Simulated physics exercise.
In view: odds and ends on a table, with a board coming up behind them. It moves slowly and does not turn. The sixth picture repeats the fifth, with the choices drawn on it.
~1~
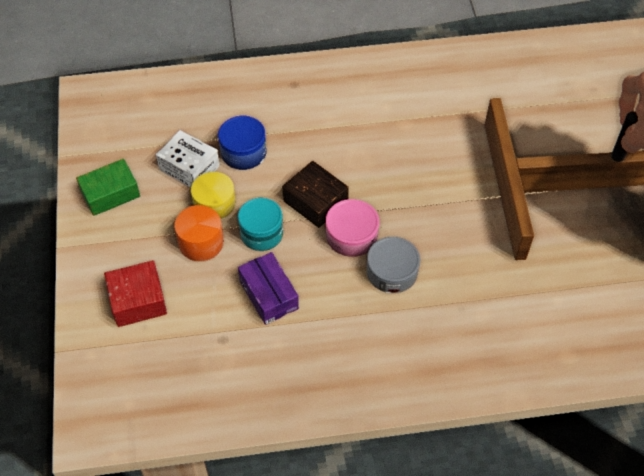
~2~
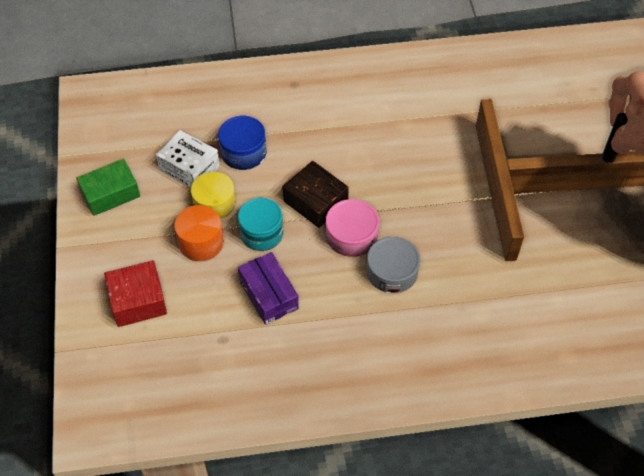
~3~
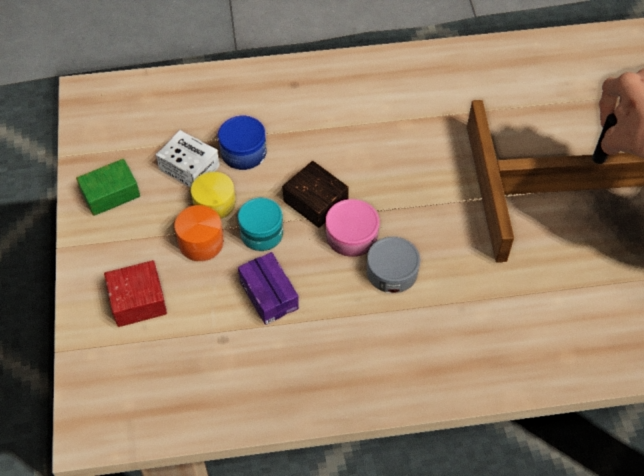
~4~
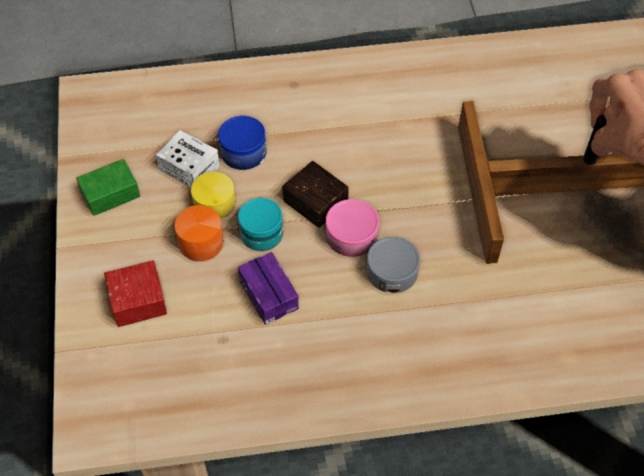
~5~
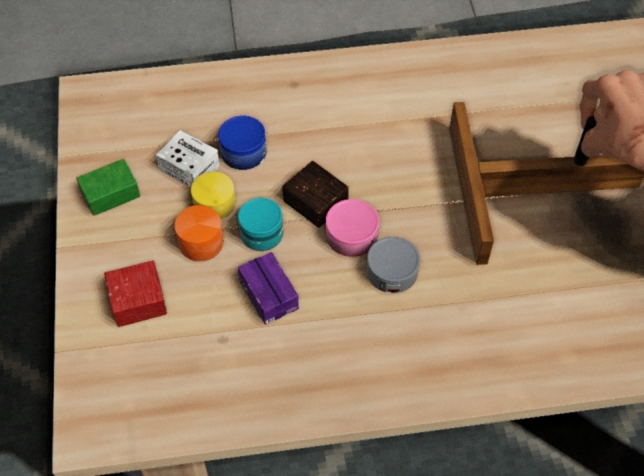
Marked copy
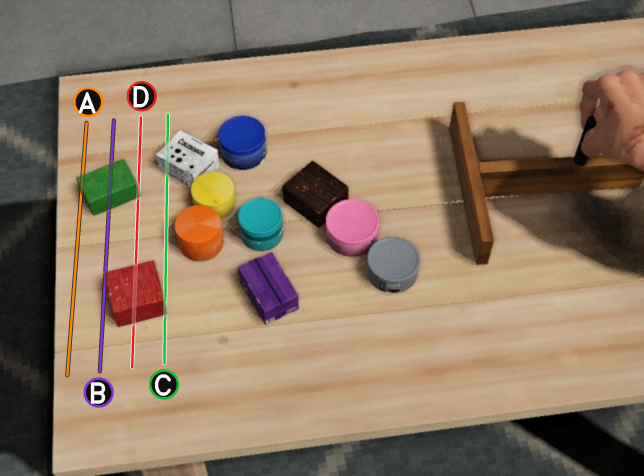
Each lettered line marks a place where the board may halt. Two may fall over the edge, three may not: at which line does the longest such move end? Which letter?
Stop at D.
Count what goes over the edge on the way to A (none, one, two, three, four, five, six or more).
By then, six or more.
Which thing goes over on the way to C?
The green block goes over.
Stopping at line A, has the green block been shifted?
Yes.
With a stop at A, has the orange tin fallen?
By then, yes.
On the marked copy, A at (78, 238); B at (107, 235); C at (166, 228); D at (137, 232).
Following D. Soon after the start, board (353, 181); grey jar (329, 275); black block (304, 191).
Later, board (231, 195); red block (113, 297); orange tin (117, 242).
In the end, board (136, 205); orange tin over the edge; green block over the edge; two fallen.
As for the rest, A drops nine; B drops five; C is within the limit but short.
